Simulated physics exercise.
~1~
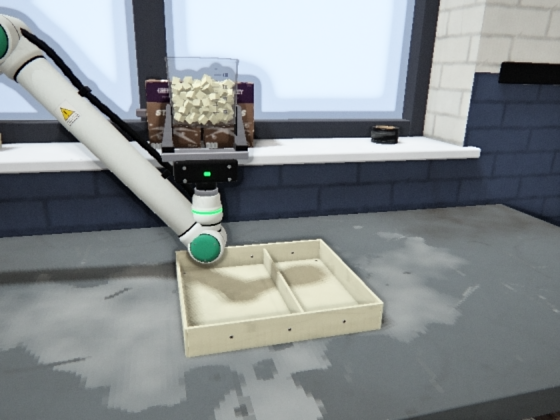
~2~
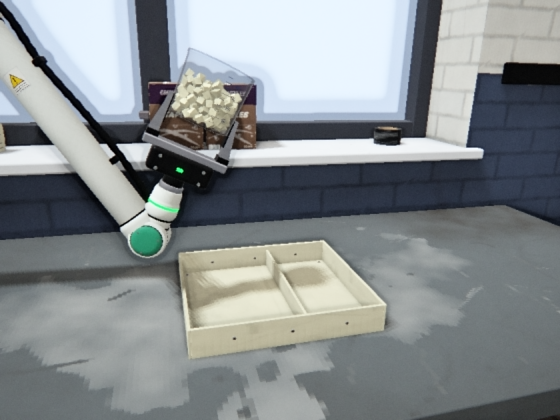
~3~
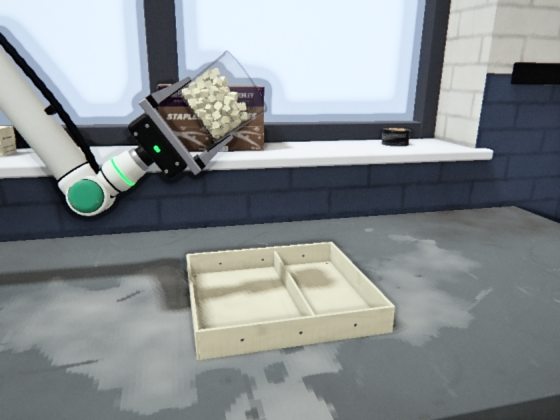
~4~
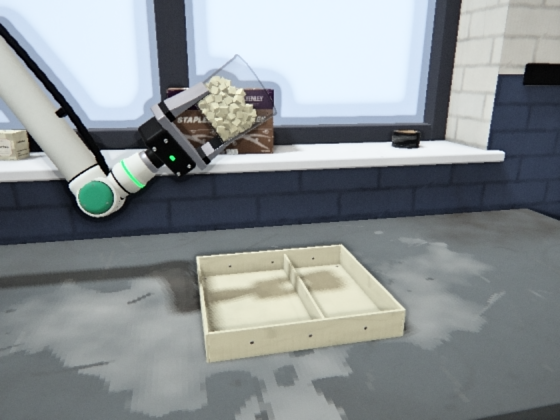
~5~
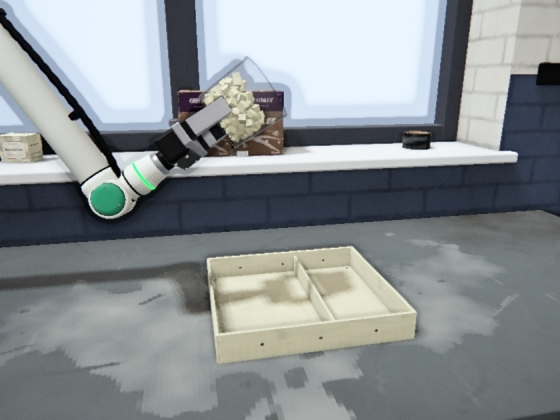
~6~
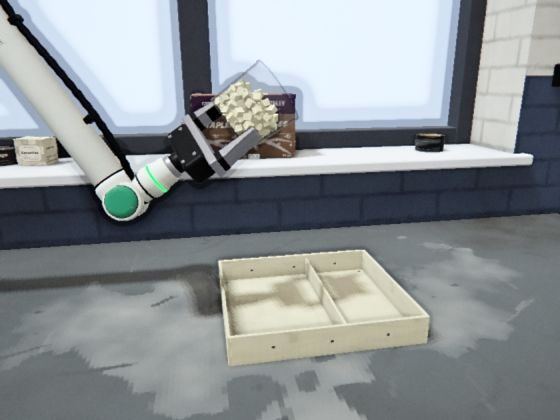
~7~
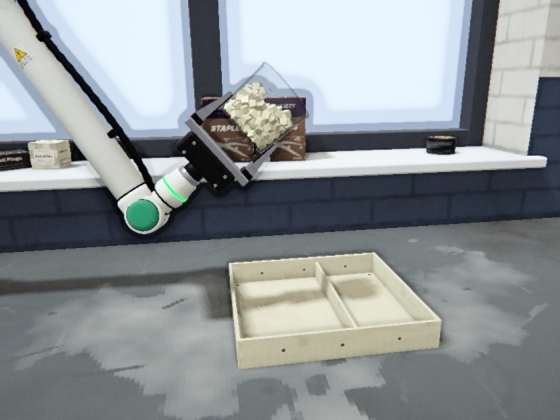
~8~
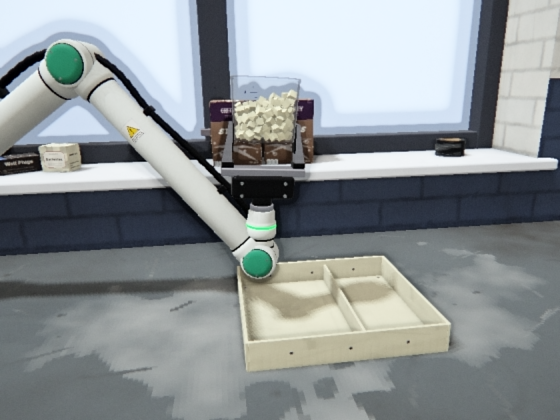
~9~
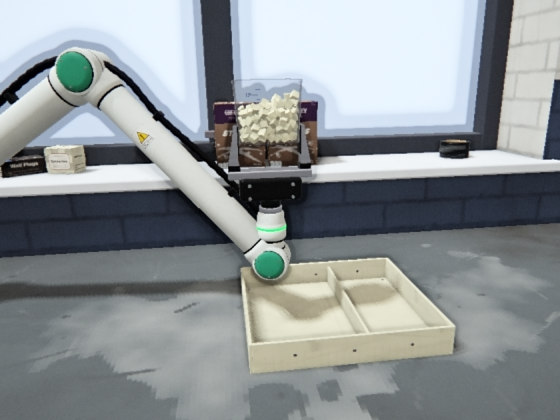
On a grey worktop before a window and a dark blue brick wall, a pale robot arm with green joints holds a clear container of whitish cubes upright above a shallow, divided wooden tray. The arm swings the container up and to the left, tipping it steeply to the right. Still leaning, the container rolls around, its gripper showing from changing sides, while the cubes shift but stay inside. The view drifts slightly left throughout. The arm then brings the container back upright, and it ends still, with the cubes inside and the tray below empty.
